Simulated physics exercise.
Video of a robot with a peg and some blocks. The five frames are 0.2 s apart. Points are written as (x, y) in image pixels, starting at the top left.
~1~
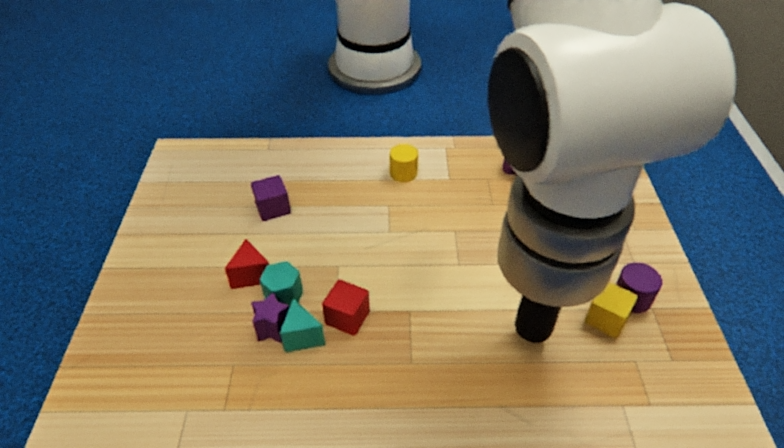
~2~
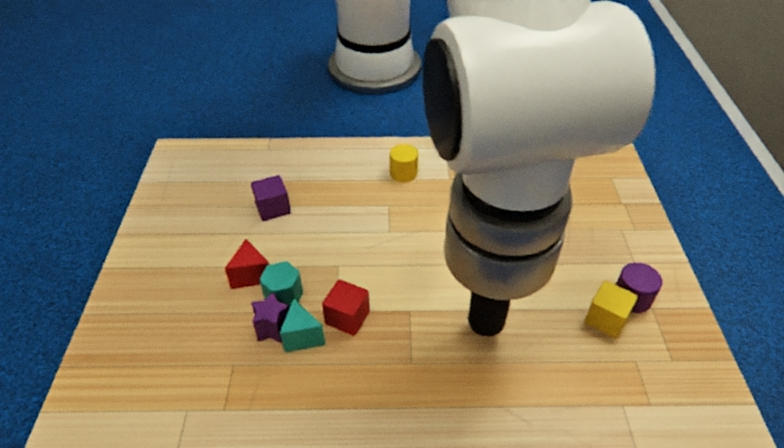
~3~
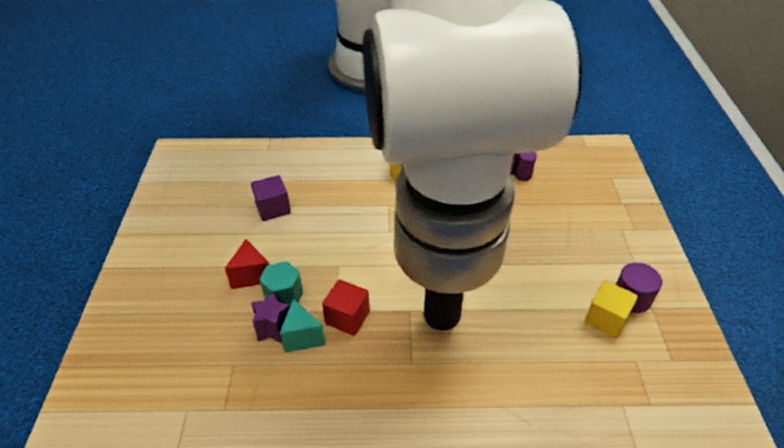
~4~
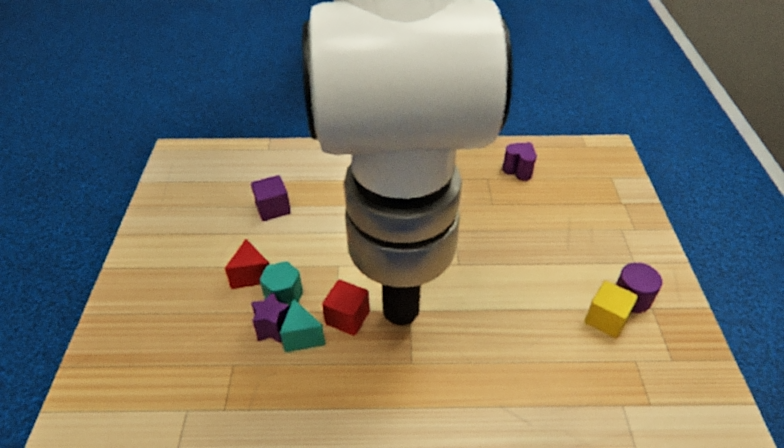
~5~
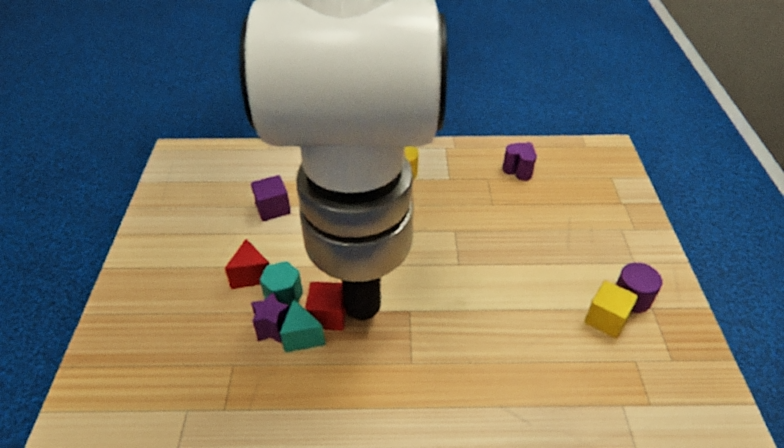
In the video, a robot arm with a dark peg moves left across a wooden board scattered with colourful blocks, reaches a red cube, and nudges it slightly left toward a nearby cluster of turquoise and purple blocks.
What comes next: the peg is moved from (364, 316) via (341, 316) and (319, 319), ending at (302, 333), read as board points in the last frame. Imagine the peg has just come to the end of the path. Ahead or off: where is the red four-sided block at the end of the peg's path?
I'd say the red four-sided block has slipped off and sits beside or behind the peg.
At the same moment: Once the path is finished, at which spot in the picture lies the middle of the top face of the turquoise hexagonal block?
The point I'd pick in the picture is (256, 269).
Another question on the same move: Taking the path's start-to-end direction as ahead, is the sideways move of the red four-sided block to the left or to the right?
Side: Right.
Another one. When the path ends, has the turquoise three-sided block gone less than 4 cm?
The answer is yes.
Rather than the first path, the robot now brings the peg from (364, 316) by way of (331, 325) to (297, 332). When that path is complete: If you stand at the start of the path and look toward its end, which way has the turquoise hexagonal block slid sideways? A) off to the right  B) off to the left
A - off to the right.
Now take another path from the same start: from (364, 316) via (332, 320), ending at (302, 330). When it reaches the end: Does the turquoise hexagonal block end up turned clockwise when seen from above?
Yes - that is the case.
On the path given first. Halfway along, peg (328, 308); purple star block (254, 312), turned 15° clockwise; turquoise hexagonal block (264, 271); turquoise three-sided block (288, 324), turned 20° anticlockwise; red four-sided block (290, 294).
At the end, peg (301, 324); purple star block (236, 317); turquoise hexagonal block (256, 269), turned 35° clockwise; turquoise three-sided block (278, 336), turned 20° anticlockwise; red four-sided block (268, 298), turned 25° clockwise.
